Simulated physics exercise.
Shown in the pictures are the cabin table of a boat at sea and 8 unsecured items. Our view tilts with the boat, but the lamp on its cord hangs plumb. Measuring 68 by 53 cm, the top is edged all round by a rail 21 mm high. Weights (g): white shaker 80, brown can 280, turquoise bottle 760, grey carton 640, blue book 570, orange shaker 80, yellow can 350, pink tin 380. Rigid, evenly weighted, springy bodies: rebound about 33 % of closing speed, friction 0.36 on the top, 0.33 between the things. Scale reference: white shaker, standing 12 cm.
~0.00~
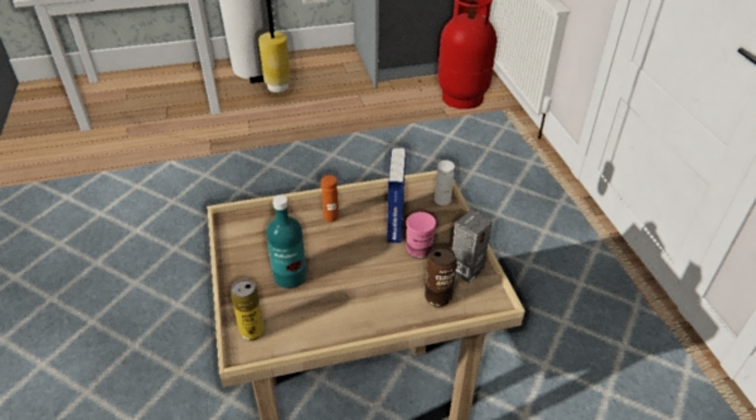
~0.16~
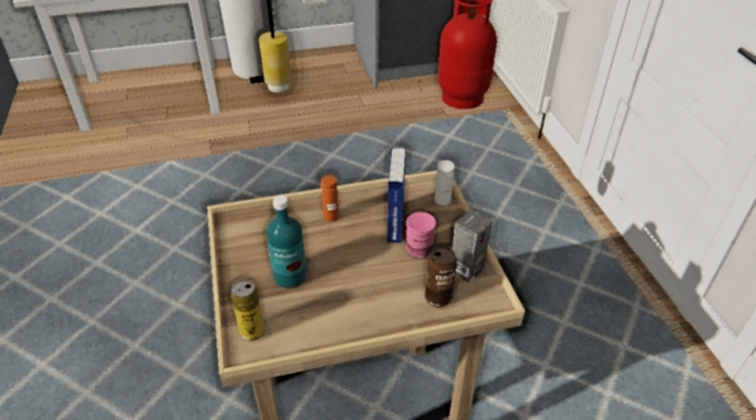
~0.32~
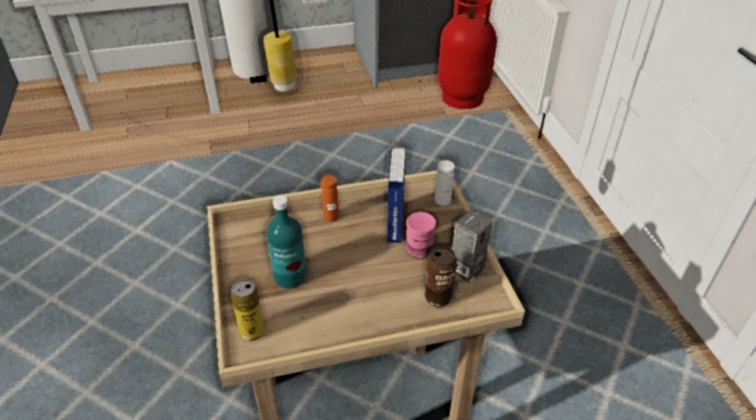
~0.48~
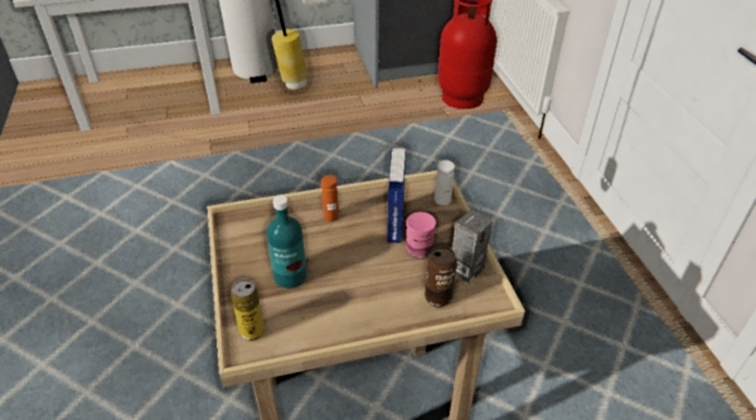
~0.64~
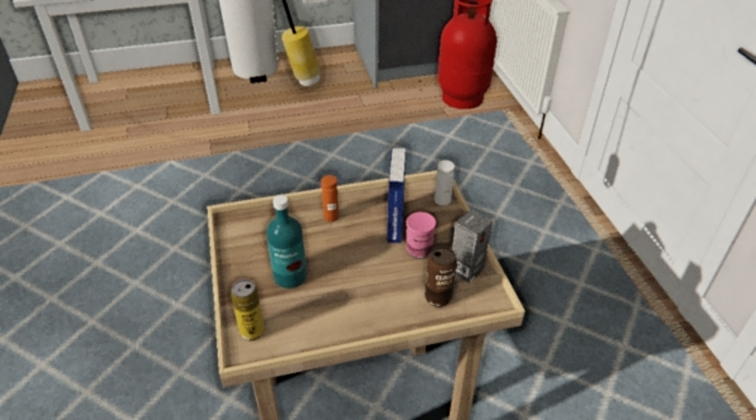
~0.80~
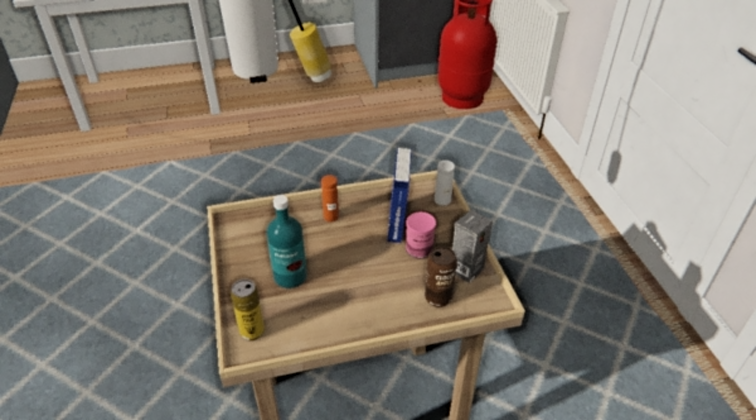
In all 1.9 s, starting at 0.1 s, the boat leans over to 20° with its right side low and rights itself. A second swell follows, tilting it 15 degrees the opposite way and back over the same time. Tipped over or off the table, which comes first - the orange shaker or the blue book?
It is the latter one.
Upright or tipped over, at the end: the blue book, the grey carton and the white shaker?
Final state - blue book: Goes over; grey carton: Remains on its base; white shaker: Goes over.
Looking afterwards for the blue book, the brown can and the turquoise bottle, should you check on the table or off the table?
Observed: Blue book exits its support; brown can remains in bounds; turquoise bottle remains in bounds.
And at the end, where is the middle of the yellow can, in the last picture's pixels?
End point: Approx. (313, 315).
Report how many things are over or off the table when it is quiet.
4 of them.
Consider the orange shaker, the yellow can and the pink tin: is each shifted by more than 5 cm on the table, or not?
In short, the orange shaker leaves its position, the yellow can leaves its position, the pink tin leaves its position.
By 1.40 s, heel 14°, right side down; white shaker now off the table; blue book on its side near (462, 211); orange shaker on its side near (379, 203).
By 1.80 s, heel 2°, right side down; blue book now off the table; orange shaker on its side near (391, 201); yellow can on its side.
By 2.20 s, heel 2°, left side down; orange shaker on its side near (391, 202); yellow can on its side; pink tin 9 cm from its spot.
When it is over (4.4 s), off the table, white shaker and blue book; lying over on the table, orange shaker and yellow can; not toppled but over 5 cm from the start, pink tin; the other 3 within 5 cm of the start. End places, in pixels of the last picture, orange shaker near (392, 203), blue book near (526, 296). Orange shaker went at 1.20 s; blue book went at 1.00 s.
